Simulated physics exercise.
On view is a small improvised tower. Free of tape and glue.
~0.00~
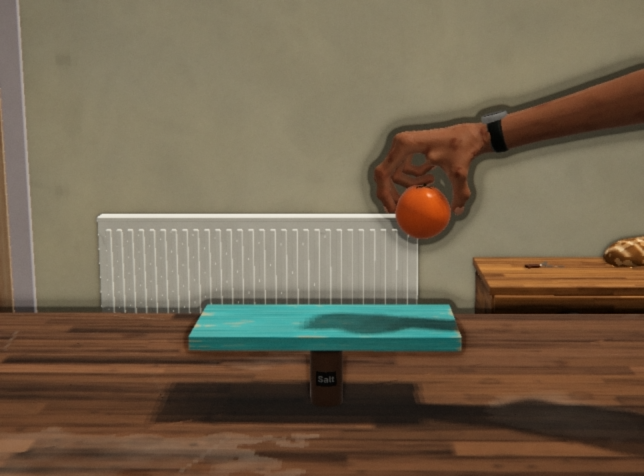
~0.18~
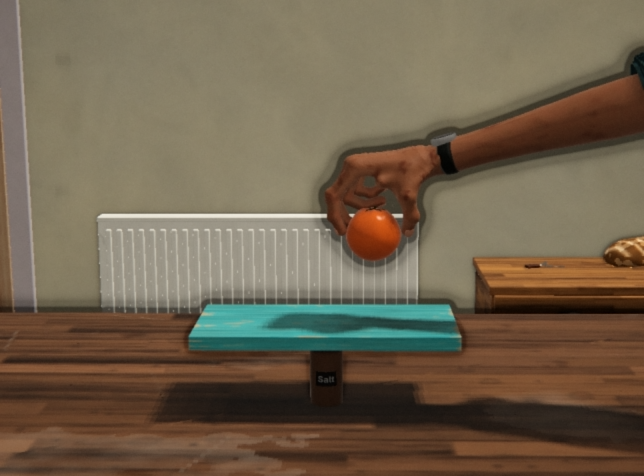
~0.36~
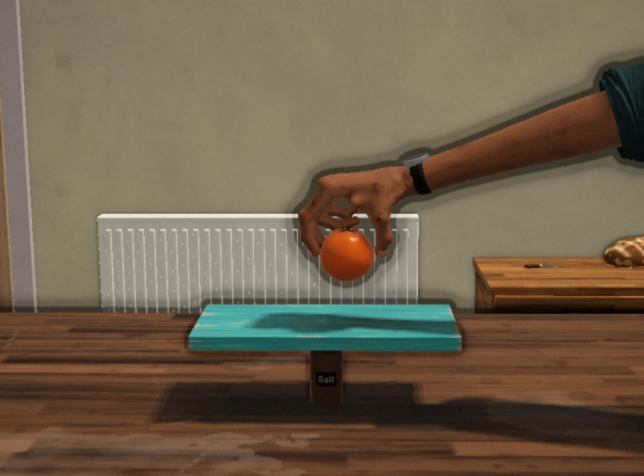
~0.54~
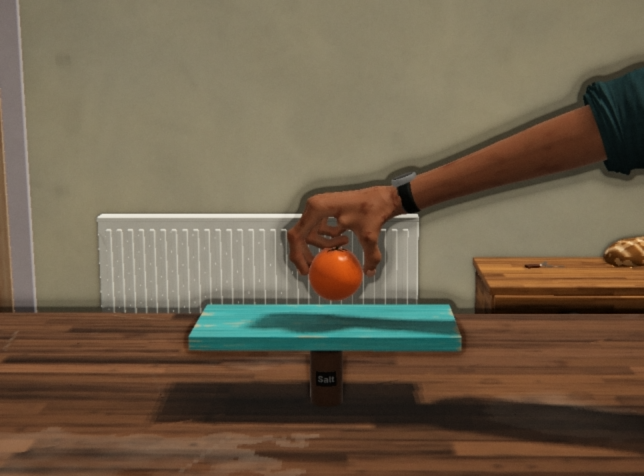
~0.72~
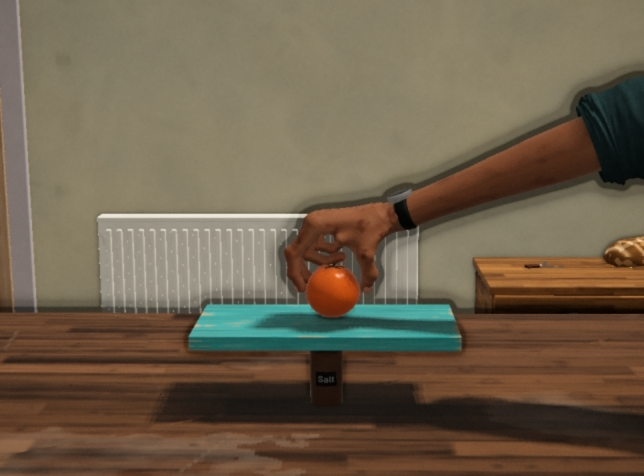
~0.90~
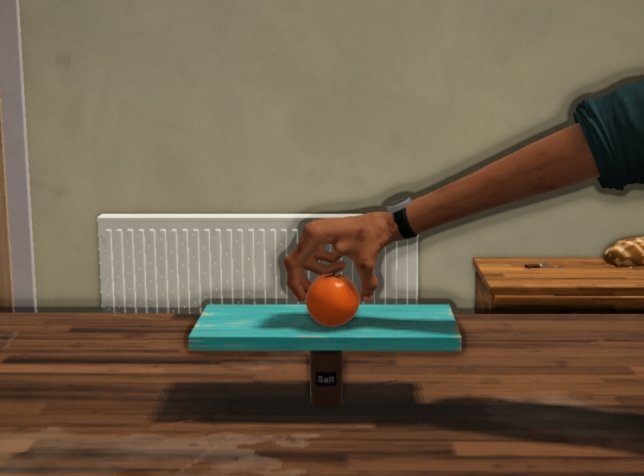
A turquoise board lies balanced across a small brown shaker on a dark wooden surface, seen from a steady, nearly level view just above it. Behind are a white radiator against a grey-green wall and, at right, a wooden cabinet with bread. From the right, a hand with a dark wristband carries an orange tomato left and down, slowing as it sets it on the board, fingers still around it.
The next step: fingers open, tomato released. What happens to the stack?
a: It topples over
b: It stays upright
The answer is b.
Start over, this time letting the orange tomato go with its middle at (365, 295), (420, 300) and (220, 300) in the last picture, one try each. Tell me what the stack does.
So, first go it stays put, second go it comes down, third go it comes down.
After 1.10 s, no change.
After 1.40 s, orange tomato resting near (333, 301).
In the end (2.0 s), all 3 unmoved. At the end, from the last picture's camera, orange tomato near (333, 301). The stack stays up.
